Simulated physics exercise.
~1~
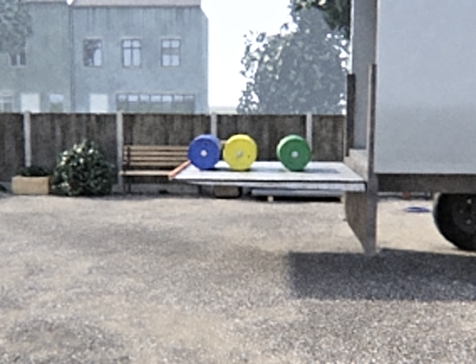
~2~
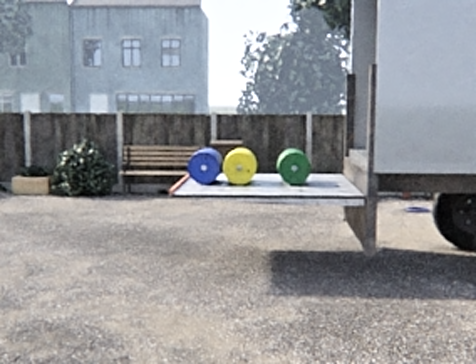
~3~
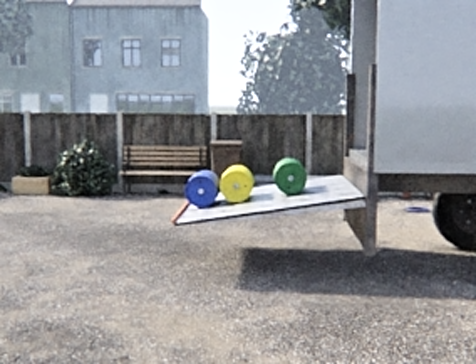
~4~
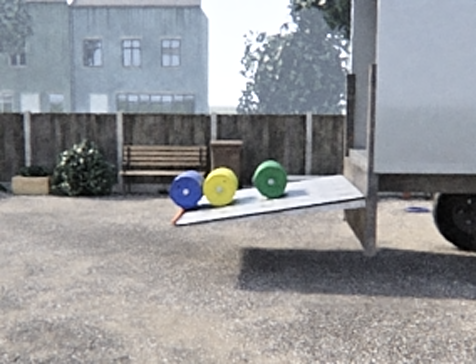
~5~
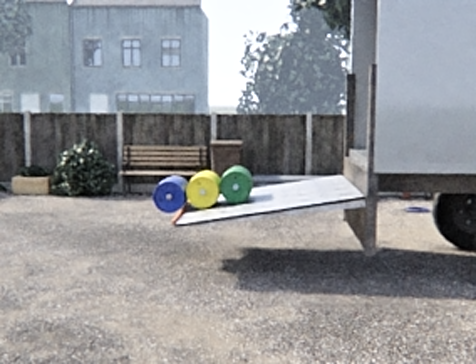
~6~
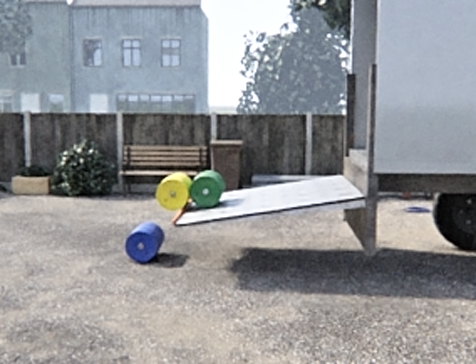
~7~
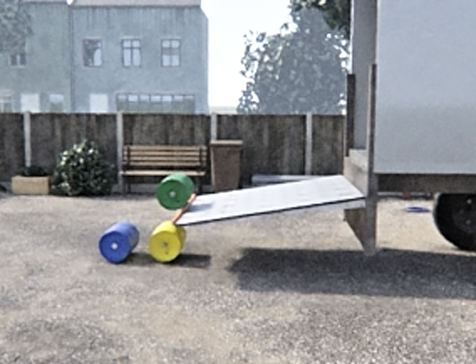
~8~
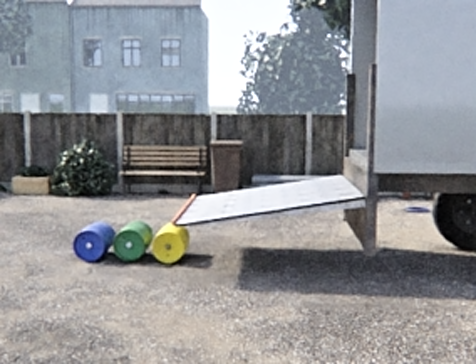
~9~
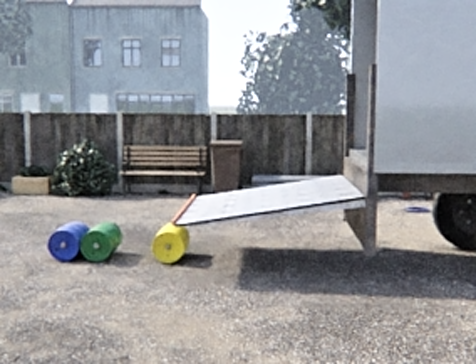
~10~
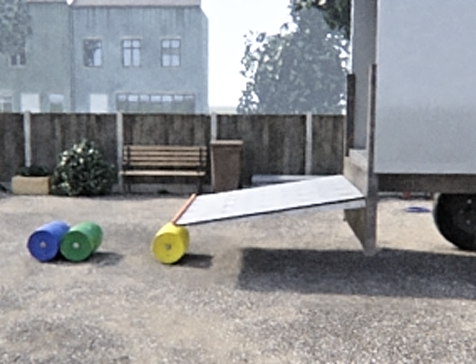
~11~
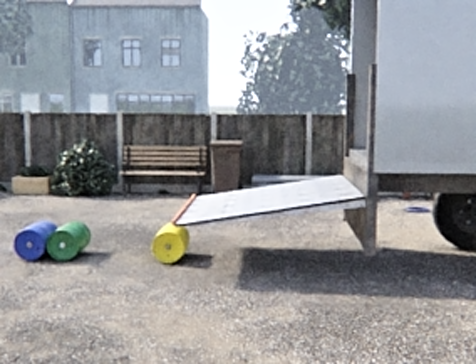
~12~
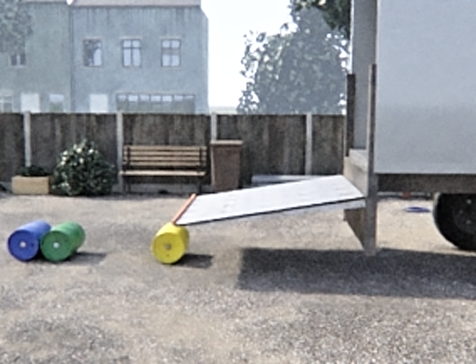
Three drum-like kegs, blue, yellow and green from left to right, stand on the raised tail-lift plate of a truck, seen from the side in a gravel yard with a bench and wooden fence behind. The plate sinks a little, then its outer edge tips down to the left and stays there. All three roll left down the slope. Blue goes over the low edge flap first and drops to the ground, followed by yellow, then green. Blue and green roll away and end side by side at the far left, while yellow rests beneath the plate's lowered edge.
